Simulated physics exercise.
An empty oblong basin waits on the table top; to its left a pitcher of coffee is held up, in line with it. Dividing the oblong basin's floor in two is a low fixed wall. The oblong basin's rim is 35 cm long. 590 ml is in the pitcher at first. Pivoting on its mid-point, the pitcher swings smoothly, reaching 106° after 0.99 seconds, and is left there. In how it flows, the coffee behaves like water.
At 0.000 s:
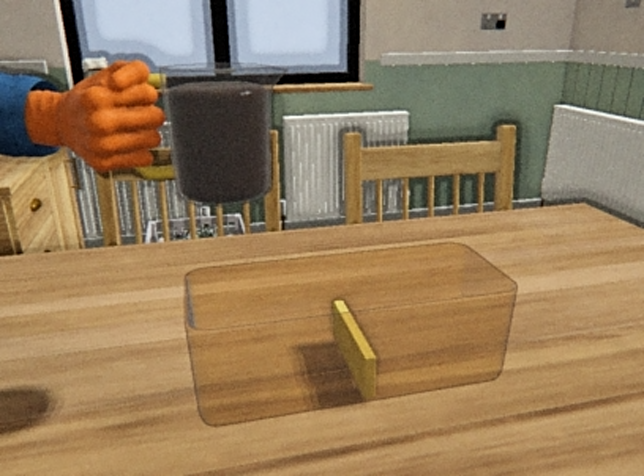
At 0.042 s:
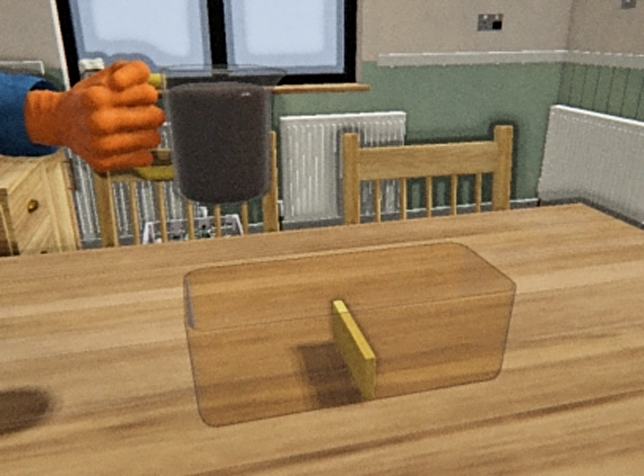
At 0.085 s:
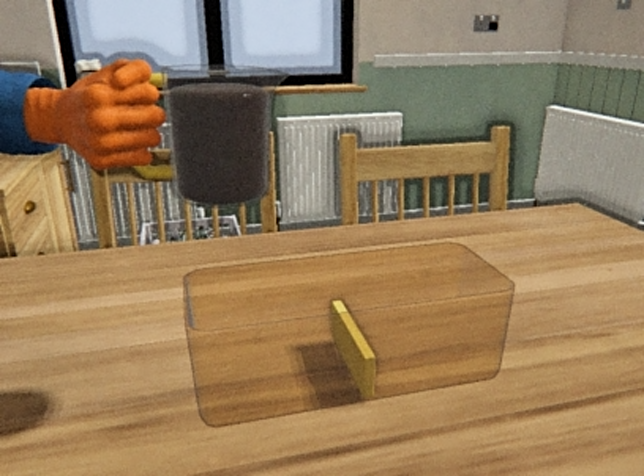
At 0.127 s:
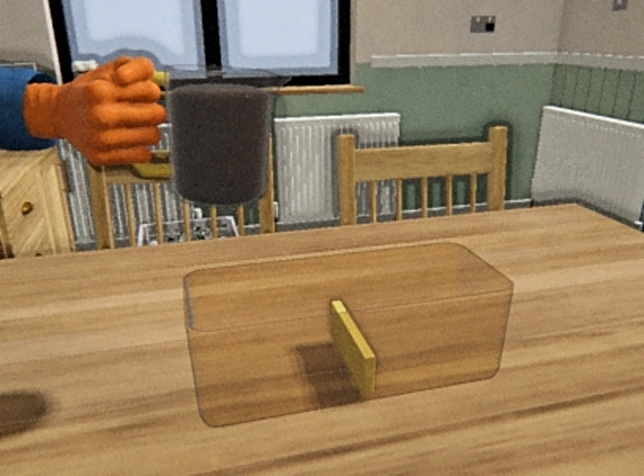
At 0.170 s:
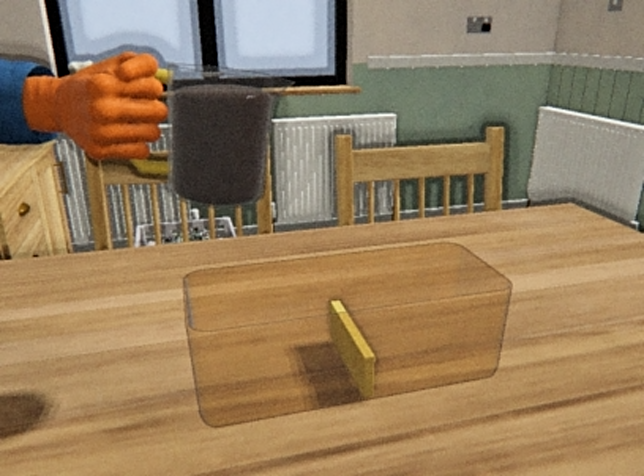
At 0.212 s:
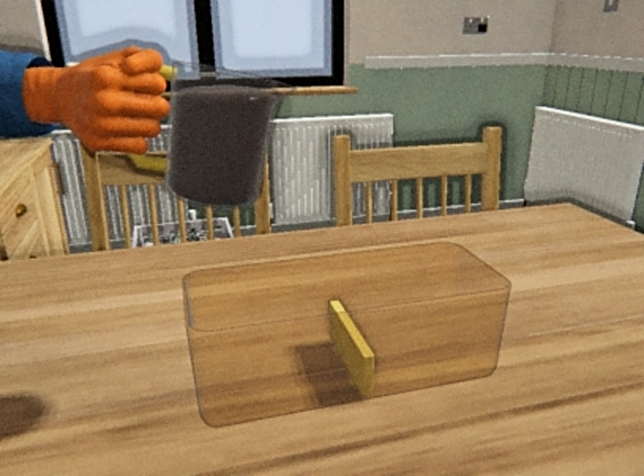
In a kitchen, a gloved hand slightly tilts a pitcher of dark liquid to the right.
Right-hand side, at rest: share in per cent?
63 per cent.
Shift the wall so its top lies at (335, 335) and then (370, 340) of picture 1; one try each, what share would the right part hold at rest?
90 % and 40 %.
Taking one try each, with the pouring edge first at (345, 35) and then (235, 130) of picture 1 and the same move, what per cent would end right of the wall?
90 and 5 %.
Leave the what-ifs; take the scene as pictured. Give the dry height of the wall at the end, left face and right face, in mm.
It's around 42 mm on the left side and around 34 mm on the right side.
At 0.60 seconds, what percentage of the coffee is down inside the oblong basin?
Some 3 per cent.
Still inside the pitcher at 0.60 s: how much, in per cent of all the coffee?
Roughly 80 percent.
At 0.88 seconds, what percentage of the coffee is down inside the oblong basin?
My estimate is about 48 percent.
By 0.60 s the tilt is 70° and 80 per cent is still to pour, 0 is left of the wall and 3 right of it.
By 0.88 s the tilt is 103° and 26 per cent is still to pour, 6 is left of the wall and 42 right of it.
By 1.17 s the tilt is 106° and 2 per cent is still to pour, 30 is left of the wall and 62 right of it.
By 1.49 s the tilt is 106° and 0 per cent is still to pour, 36 is left of the wall and 63 right of it.
At rest 36 per cent lies left of the wall, 63 right of it and 1 outside.
